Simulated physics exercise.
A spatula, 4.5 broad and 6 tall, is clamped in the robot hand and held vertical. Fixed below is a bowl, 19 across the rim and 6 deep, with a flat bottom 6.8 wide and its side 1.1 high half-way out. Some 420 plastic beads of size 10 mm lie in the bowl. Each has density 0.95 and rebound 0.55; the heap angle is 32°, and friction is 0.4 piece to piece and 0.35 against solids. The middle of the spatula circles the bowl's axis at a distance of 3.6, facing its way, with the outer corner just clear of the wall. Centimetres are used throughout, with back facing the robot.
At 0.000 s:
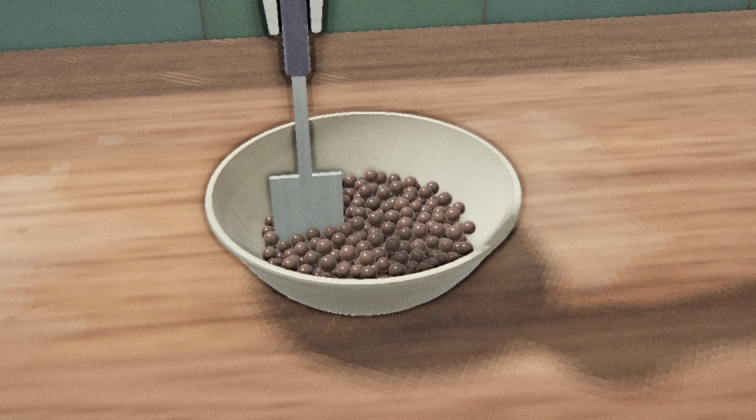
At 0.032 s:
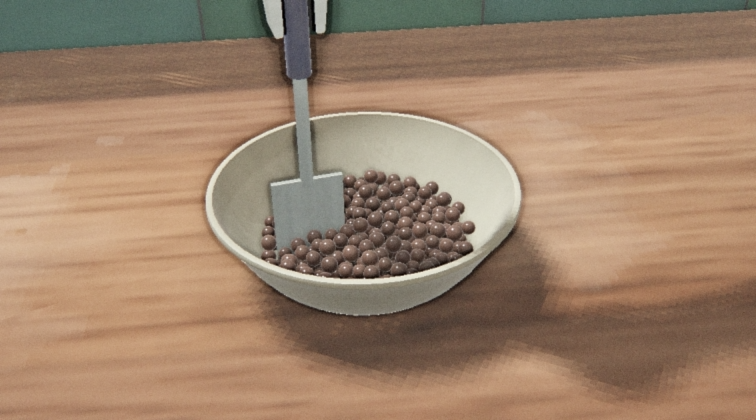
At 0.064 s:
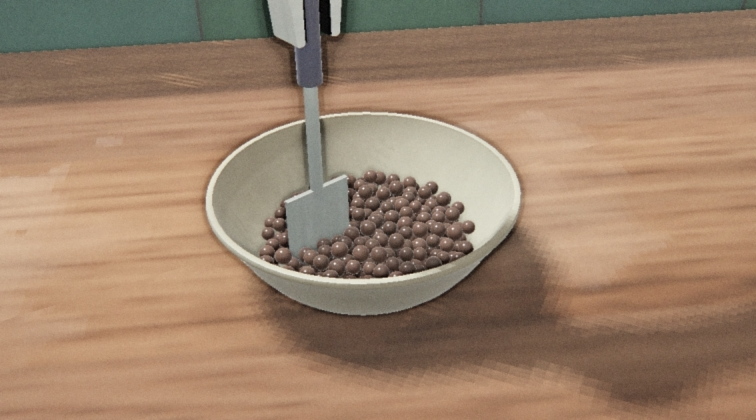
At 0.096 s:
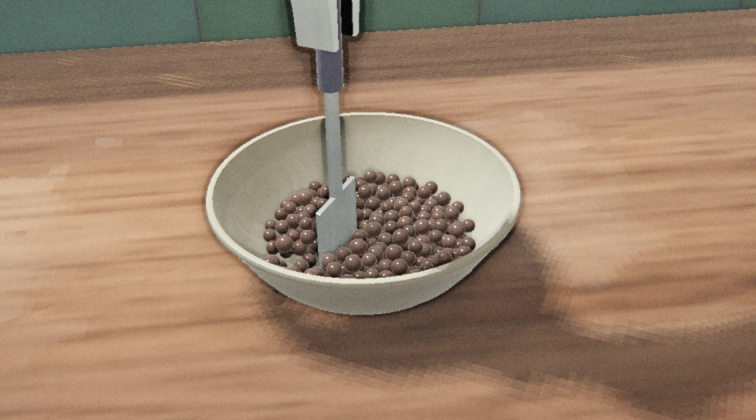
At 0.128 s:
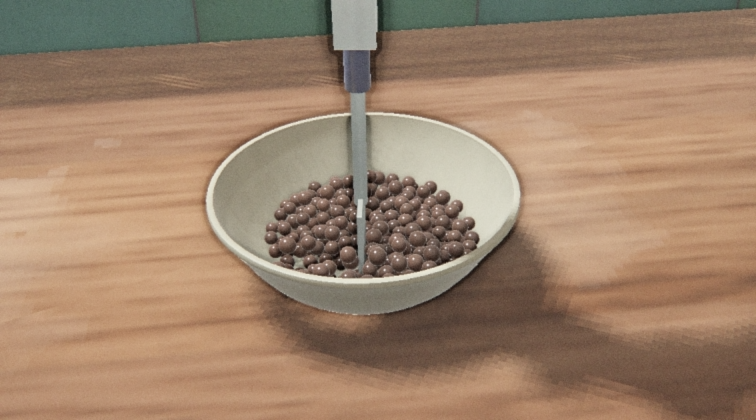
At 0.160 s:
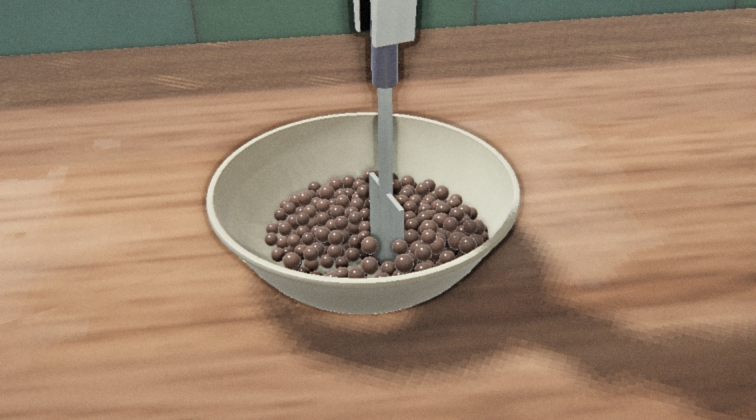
A metal spatula held upright by a robot gripper pushes through brown beads in a cream bowl on a wooden surface, moving from the left side toward the right while turning edge-on and then partly broad again.
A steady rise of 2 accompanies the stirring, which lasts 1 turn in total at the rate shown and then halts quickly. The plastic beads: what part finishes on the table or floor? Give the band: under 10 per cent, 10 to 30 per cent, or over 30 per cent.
Band: Under 10 per cent.
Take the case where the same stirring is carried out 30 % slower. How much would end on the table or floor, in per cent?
Estimated share: Near 0 %.
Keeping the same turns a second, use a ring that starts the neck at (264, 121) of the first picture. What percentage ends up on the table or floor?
About 0 percent ends up on the table or floor.
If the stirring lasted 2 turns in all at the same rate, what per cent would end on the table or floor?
Estimate: Near 5 %.
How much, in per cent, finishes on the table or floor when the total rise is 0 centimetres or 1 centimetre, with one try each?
I'd say some 10 per cent, and some 5 per cent.
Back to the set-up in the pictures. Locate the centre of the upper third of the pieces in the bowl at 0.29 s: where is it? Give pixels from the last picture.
Centre of upper third: Approx. (438, 178) px.
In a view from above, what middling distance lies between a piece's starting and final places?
I'd estimate close to 5 cm.
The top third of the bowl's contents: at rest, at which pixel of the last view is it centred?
The centre is near pixel (339, 219).
By 0.29 s, 201° round, highest piece 8 above the table; 412 in the bowl, 1 on the table or floor, 5 in flight or on the tool.
By 0.41 s, 297° round, highest piece 7 above the table; 403 in the bowl, 8 on the table or floor, 7 in flight or on the tool.
By 0.68 s, 0° round, highest piece 4 above the table; 399 in the bowl, 19 on the table or floor.
By 1.38 s, 0° round, highest piece 4 above the table; 399 in the bowl, 19 on the table or floor.
Final count, 399 in the bowl, 19 on the table or floor. That is 5 % on the table or floor.
